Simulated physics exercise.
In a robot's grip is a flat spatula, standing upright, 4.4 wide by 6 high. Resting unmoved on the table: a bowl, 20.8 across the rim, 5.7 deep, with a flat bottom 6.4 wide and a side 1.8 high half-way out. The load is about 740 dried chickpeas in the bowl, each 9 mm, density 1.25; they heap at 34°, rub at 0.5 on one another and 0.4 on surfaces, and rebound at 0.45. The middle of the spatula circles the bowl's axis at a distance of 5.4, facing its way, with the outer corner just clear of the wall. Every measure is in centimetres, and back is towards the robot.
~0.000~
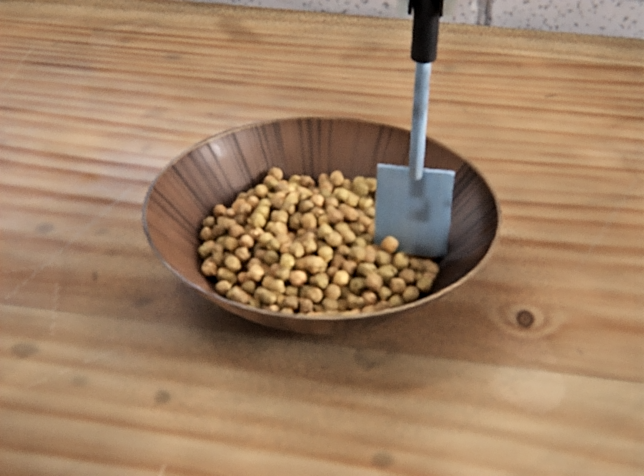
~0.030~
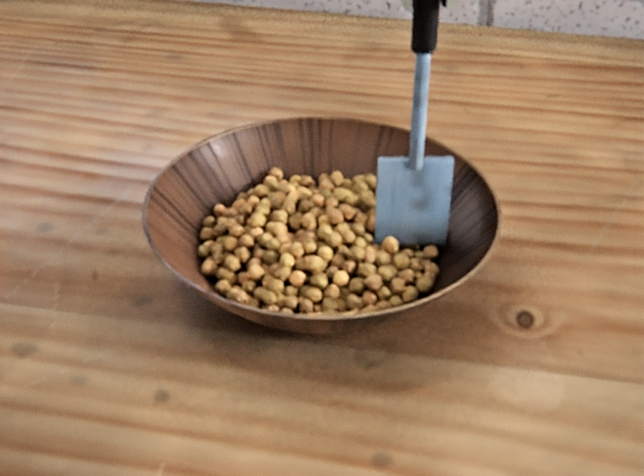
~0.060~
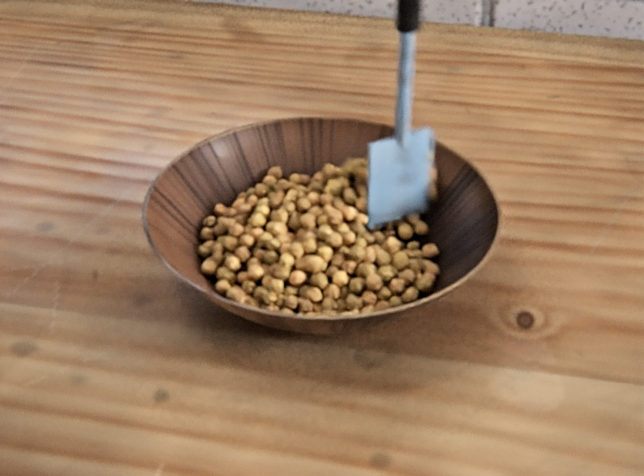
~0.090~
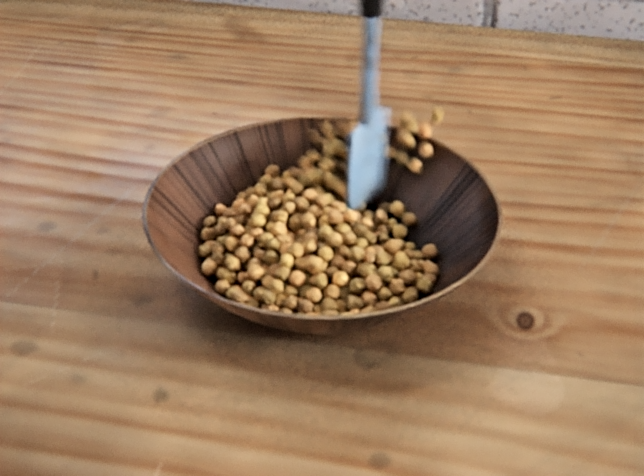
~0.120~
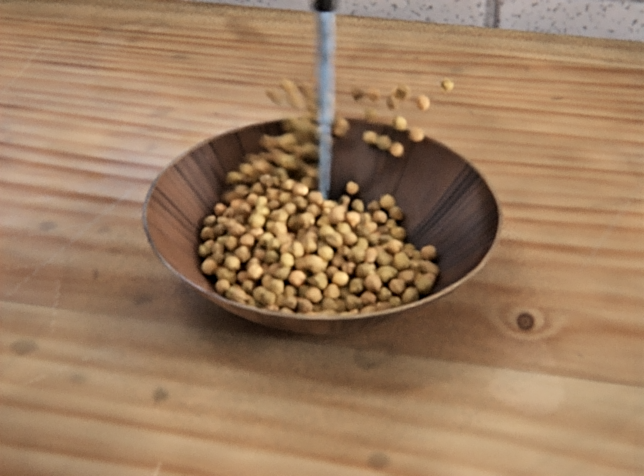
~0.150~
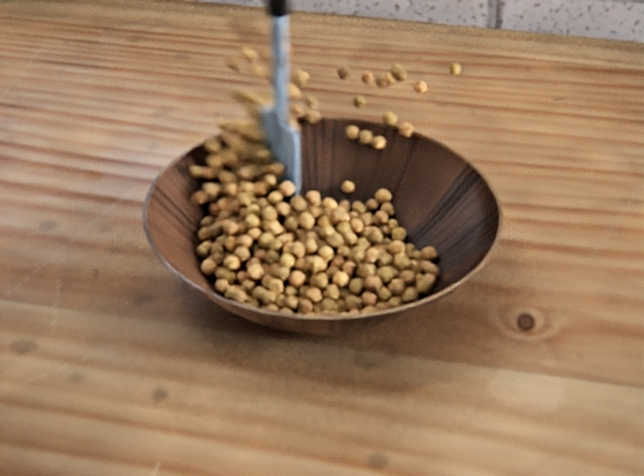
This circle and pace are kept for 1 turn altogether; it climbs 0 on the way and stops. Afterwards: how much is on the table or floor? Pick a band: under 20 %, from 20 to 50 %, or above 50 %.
From 20 to 50 %.
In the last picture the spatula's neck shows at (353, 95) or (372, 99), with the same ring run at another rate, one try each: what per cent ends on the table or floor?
Roughly 15 per cent on the first try and 10 per cent on the second.
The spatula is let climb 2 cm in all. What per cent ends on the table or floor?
My guess is close to 10 per cent.
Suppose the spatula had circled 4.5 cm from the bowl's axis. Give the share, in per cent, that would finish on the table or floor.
In that case some 35 %.
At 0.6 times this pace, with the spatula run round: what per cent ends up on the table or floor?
15 %.
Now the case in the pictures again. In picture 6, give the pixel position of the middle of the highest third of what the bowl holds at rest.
In the final view it lies around (363, 229).
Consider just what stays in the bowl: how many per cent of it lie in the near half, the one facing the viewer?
Estimate: Some 40 %.
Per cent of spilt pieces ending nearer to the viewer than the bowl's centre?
About 60 per cent.
After 0.23 s, 215° round, highest piece 9 above the table; 669 in the bowl, 8 on the table or floor, 68 in flight or on the tool.
After 0.32 s, 298° round, highest piece 10 above the table; 605 in the bowl, 59 on the table or floor, 81 in flight or on the tool.
After 0.56 s, 0° round, highest piece 6 above the table; 518 in the bowl, 224 on the table or floor, 3 in flight or on the tool.
After 1.26 s, 0° round, highest piece 5 above the table; 518 in the bowl, 227 on the table or floor.
In the end, 518 in the bowl, 227 on the table or floor. That is 30 % on the table or floor.
